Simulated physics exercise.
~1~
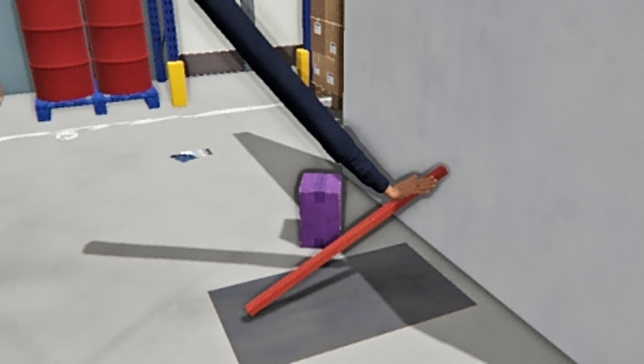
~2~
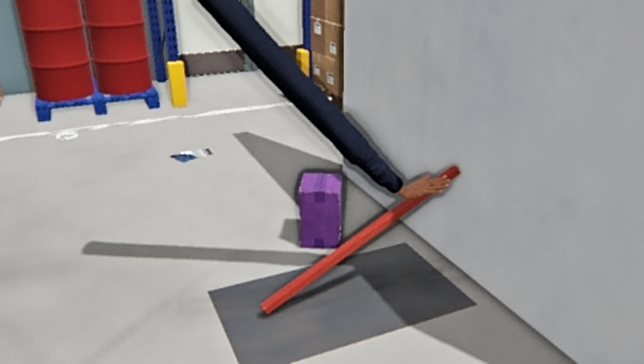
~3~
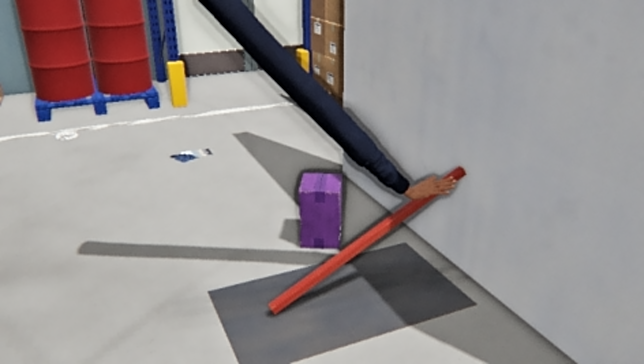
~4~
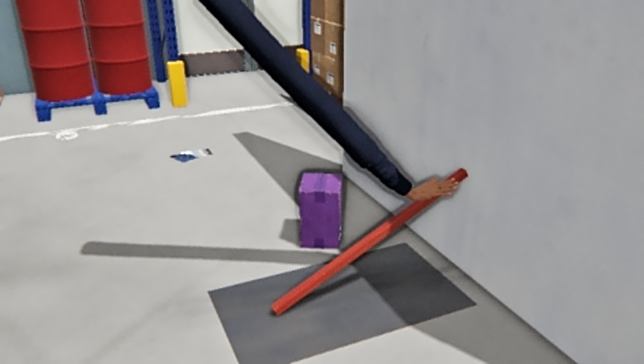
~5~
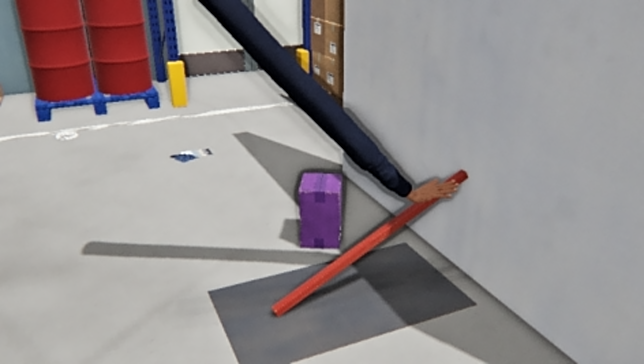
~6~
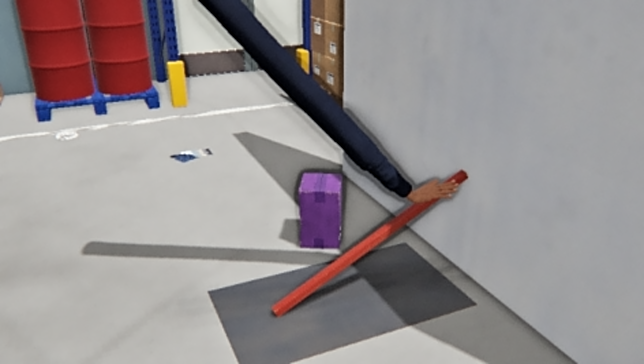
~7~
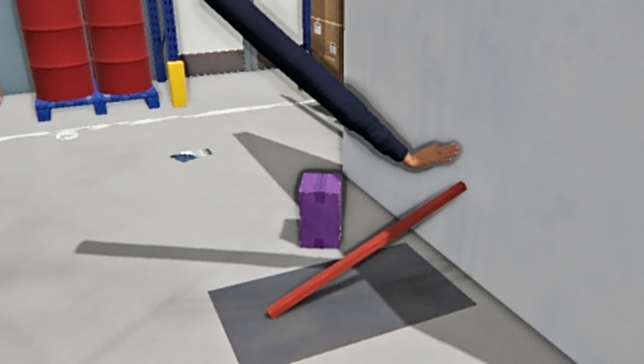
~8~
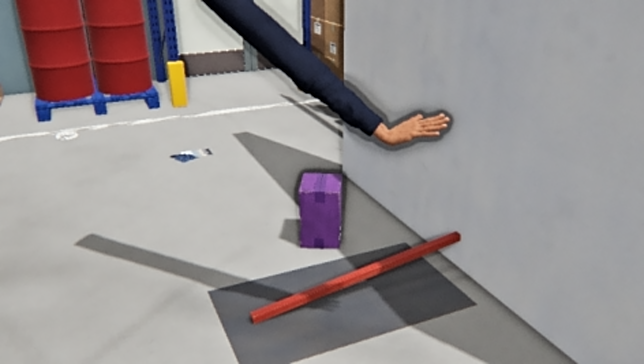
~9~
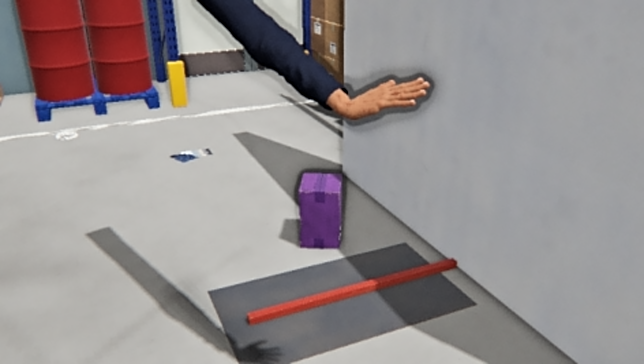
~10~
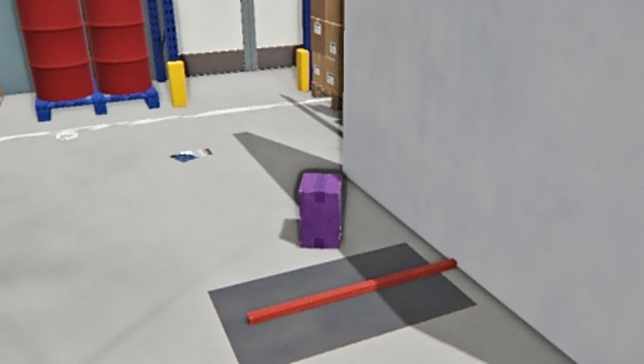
In this clip, a hand holds a tilted red pole near a gray wall beside a purple box, shifts it slightly right, then lets go and withdraws. The pole slides down and ends lying on the dark floor patch, while the box stays in place.
